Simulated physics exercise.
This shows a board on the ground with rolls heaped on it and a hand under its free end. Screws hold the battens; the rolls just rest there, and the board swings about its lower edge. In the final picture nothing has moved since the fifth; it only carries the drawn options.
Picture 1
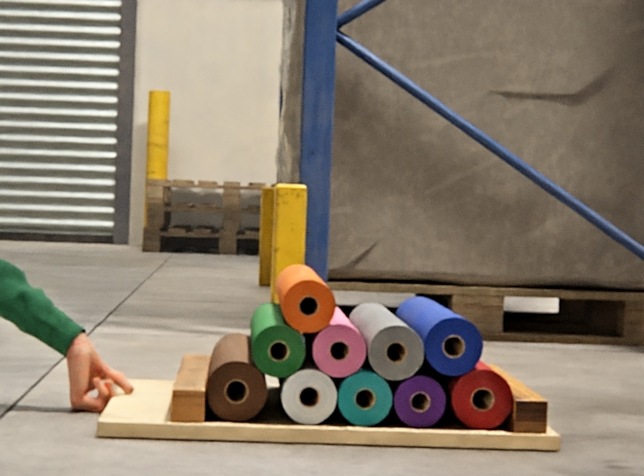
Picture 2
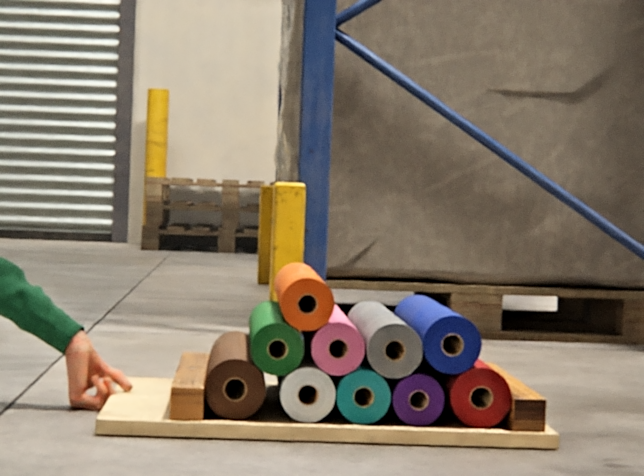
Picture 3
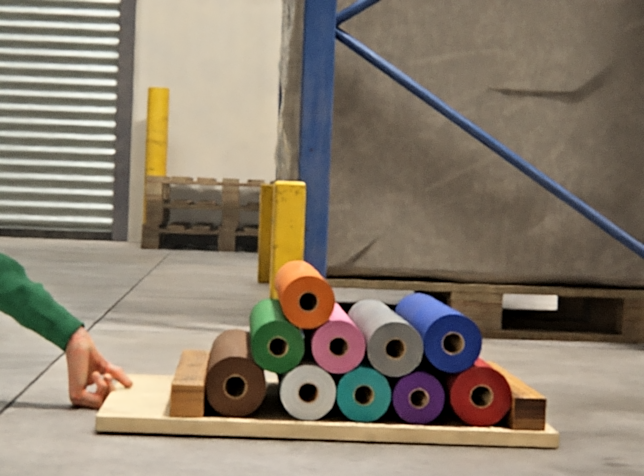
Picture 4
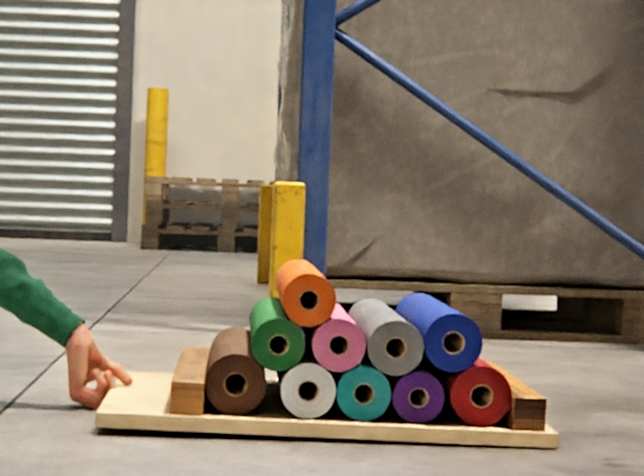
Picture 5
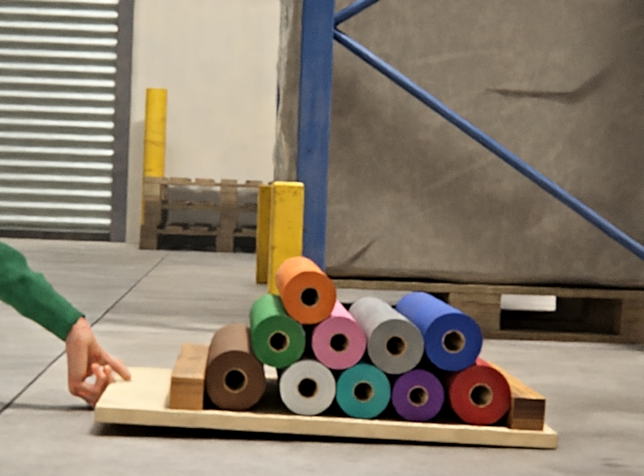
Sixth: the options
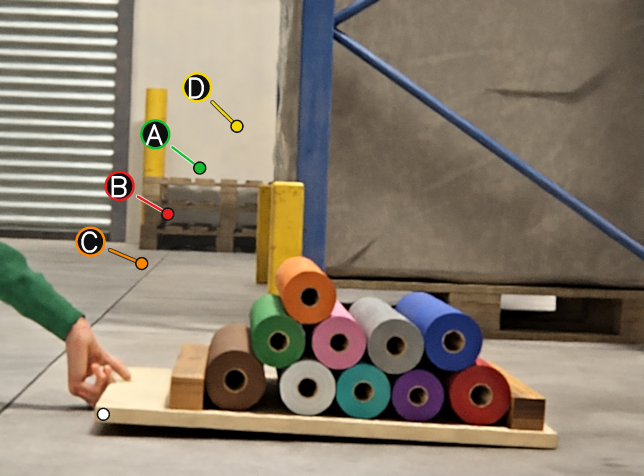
Colourful rolls lie heaped on a pale board on a grey warehouse floor, seen end-on from low down by a steady camera, with a shutter, yellow posts and a blue rack behind. Orange tops green, pink, grey and blue, above brown, white, turquoise, purple and red between wooden battens. At left, a green-sleeved hand slightly raises the board's left end, the rolls keeping their arrangement.
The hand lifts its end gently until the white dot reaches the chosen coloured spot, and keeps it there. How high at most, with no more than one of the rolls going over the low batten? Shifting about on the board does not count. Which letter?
Mark C is as high as it can go.
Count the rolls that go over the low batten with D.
The count is five.
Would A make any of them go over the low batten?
Yes.
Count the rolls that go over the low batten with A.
The count is five.
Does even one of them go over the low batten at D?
Yes.
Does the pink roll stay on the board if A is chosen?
The pink roll: No.
On the marked copy, A at (200, 168); B at (168, 214); C at (142, 263); D at (237, 126); the white dot at (103, 414).
Taking C. A third of the way, board at 15°.
Two thirds of the way, board at 21°.
When it is over, board at 21°, none over the low batten.
As for the rest, A five over the low batten; B five over the low batten; D five over the low batten.
